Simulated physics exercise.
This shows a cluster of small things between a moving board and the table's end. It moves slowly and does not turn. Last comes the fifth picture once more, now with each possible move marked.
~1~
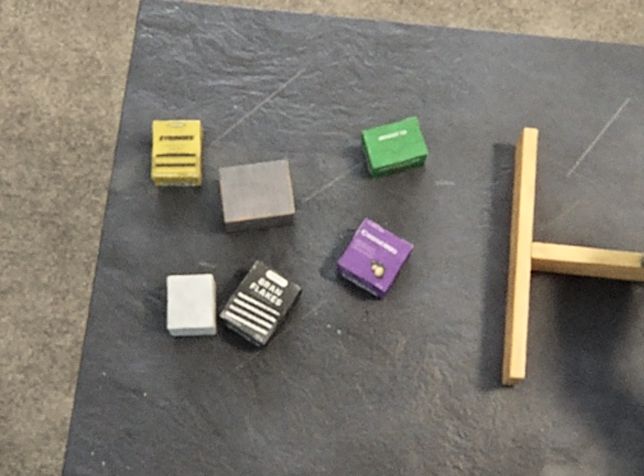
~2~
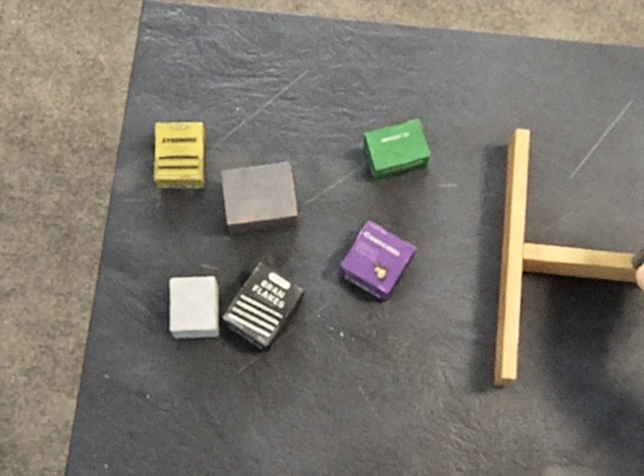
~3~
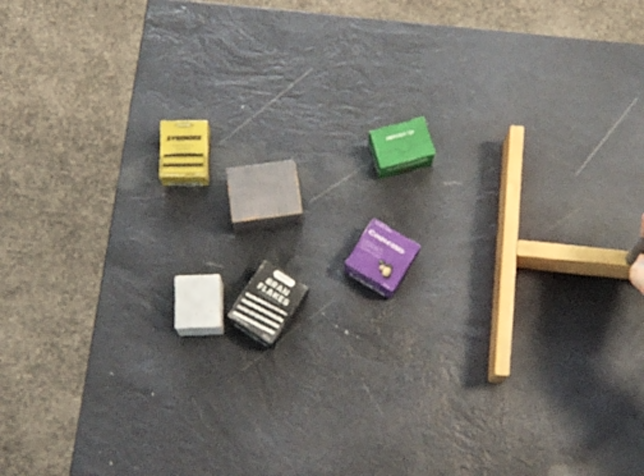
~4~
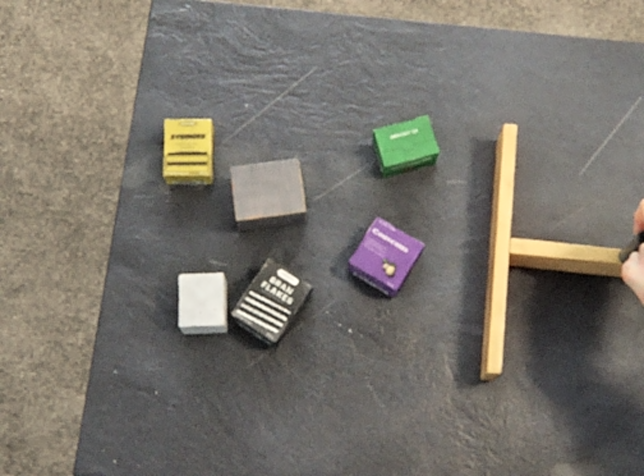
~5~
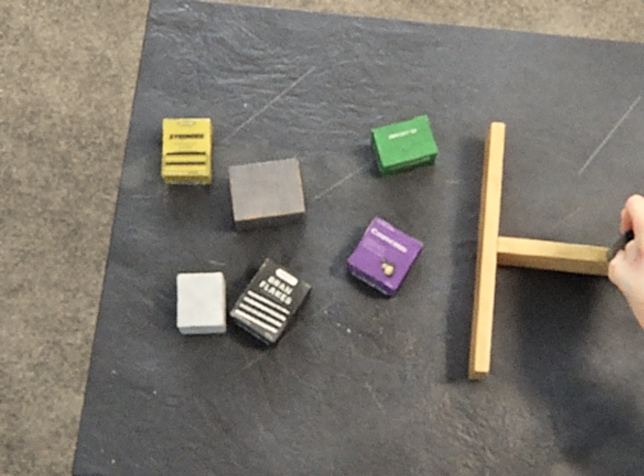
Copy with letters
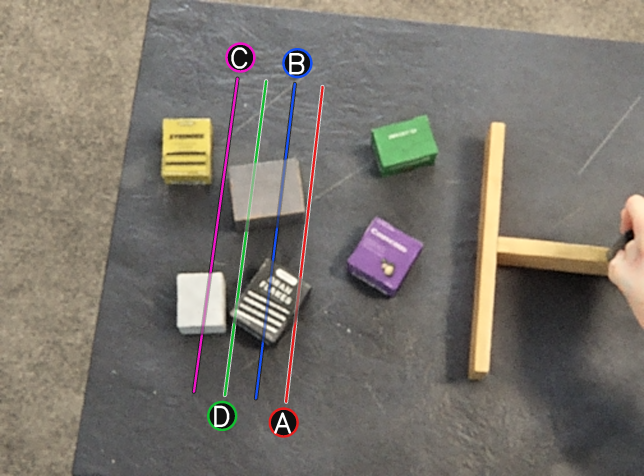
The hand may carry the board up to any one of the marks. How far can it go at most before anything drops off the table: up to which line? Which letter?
As far as mark C.
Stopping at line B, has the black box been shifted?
By then, yes.
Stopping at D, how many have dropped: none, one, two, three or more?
The count is none.
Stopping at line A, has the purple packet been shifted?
Yes.
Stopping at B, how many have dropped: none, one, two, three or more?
In all, none.
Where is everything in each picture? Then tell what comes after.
Board (524, 249); purple packet (375, 259); black box (262, 305), in the first frame.
Board (516, 250); white block (195, 308), in the second frame.
Board (510, 247); yellow box (185, 154), in the third frame.
Board (503, 245); black box (273, 303), in the fourth frame.
Board (490, 243); white block (202, 304); green packet (404, 147); yellow box (187, 152), in the fifth frame.
On the copy, A at (305, 238); B at (276, 235); C at (217, 229); D at (246, 232).
On C. First, board (390, 233); green packet (363, 135); purple packet (352, 259).
Then, board (292, 223); grey block (256, 190); green packet (270, 125).
Finally, board (219, 215); yellow box (138, 140); white block (128, 295); nothing has fallen.
By contrast, A is safe but short; B is safe but short; D is safe but short.
